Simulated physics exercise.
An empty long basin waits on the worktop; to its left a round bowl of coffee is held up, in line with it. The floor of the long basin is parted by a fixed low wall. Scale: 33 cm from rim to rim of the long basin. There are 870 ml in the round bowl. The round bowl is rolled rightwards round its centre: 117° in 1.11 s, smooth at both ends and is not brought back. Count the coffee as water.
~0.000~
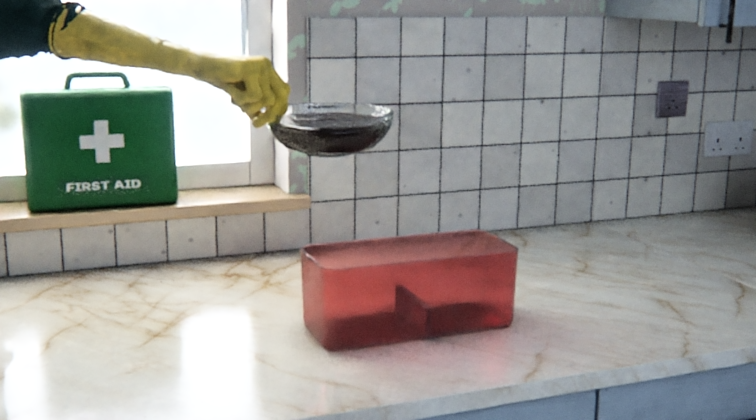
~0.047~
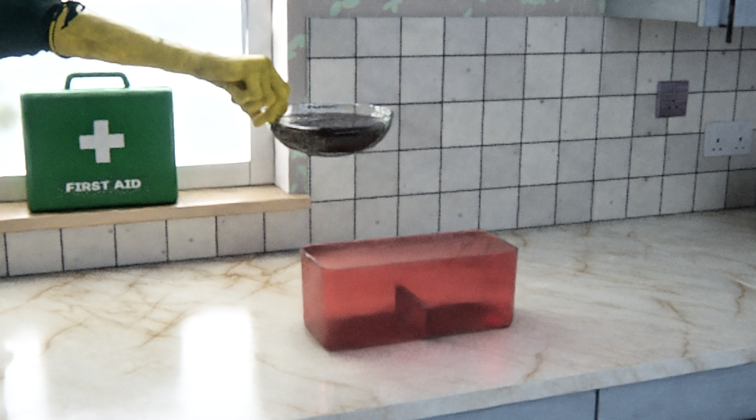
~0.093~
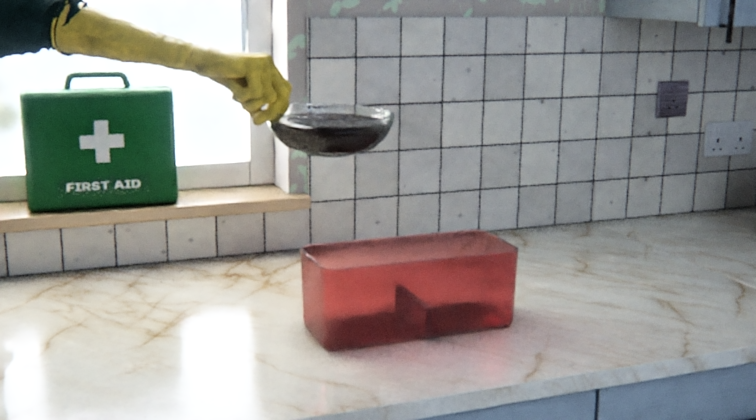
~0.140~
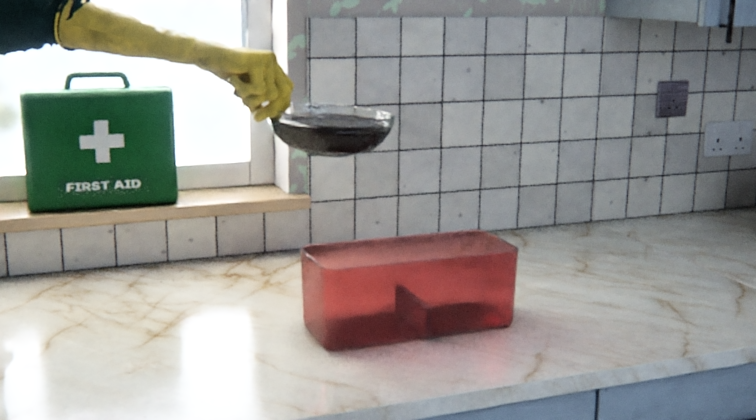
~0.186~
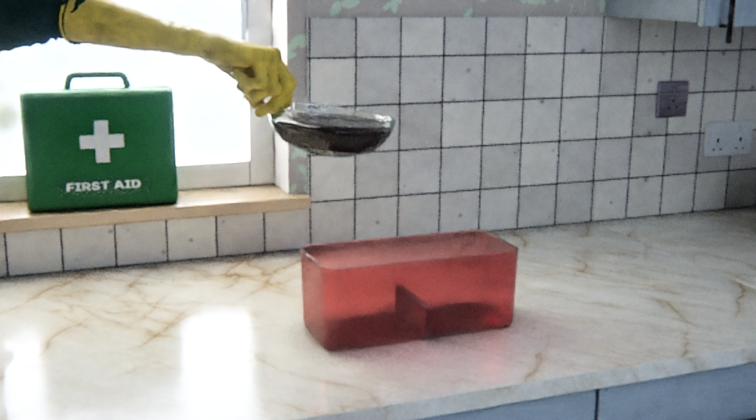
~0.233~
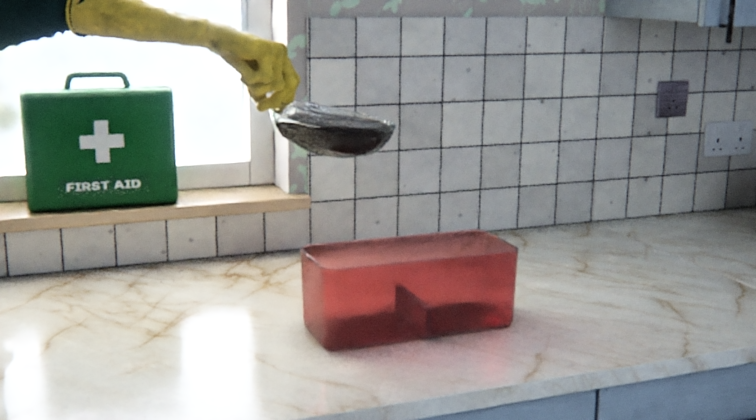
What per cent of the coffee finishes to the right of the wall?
The far part has some 62 per cent.
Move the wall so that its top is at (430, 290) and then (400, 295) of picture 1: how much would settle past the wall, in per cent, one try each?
In turn about 40 and 75 per cent.
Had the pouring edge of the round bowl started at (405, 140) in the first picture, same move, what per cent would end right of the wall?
Then about 70 per cent.
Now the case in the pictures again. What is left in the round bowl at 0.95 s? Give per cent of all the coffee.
Near 0 in a hundred.
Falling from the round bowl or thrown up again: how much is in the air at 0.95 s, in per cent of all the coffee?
Near 2 in a hundred.
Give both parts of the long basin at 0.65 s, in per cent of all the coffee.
Left about 2, right about 24.
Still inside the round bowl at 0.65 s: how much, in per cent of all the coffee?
Some 18 per cent.
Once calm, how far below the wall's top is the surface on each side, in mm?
Some 34 mm on the left and 18 mm on the right.
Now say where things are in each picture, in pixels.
In the first frame, tilt 0°; pouring edge (388, 110); surface from (270, 123) to (384, 118); the long basin's rim runs from (312, 259) to (501, 240); the wall's top is at (413, 297).
In the second frame, tilt 1°; pouring edge (388, 111); surface from (270, 123) to (384, 118).
In the third frame, tilt 2°; pouring edge (389, 112); surface from (271, 122) to (384, 119).
In the fourth frame, tilt 5°; pouring edge (389, 115); surface from (272, 121) to (384, 121).
In the fifth frame, tilt 8°; pouring edge (390, 119); surface from (273, 120) to (386, 122).
In the sixth frame, tilt 12°; pouring edge (390, 123); surface from (275, 119) to (387, 123).
Then, 0.65 s in, the tilt is 73° and 18 per cent is still to pour, 2 is left of the wall and 24 right of it.
Then, 0.95 s in, the tilt is 111° and 0 per cent is still to pour, 30 is left of the wall and 62 right of it.
Then, 1.27 s in, the tilt is 117° and 0 per cent is still to pour, 31 is left of the wall and 62 right of it.
Then, 1.61 s in, the tilt is 117° and 0 per cent is still to pour, 31 is left of the wall and 62 right of it.
Finally, 31 per cent lies left of the wall, 62 right of it and 7 outside.
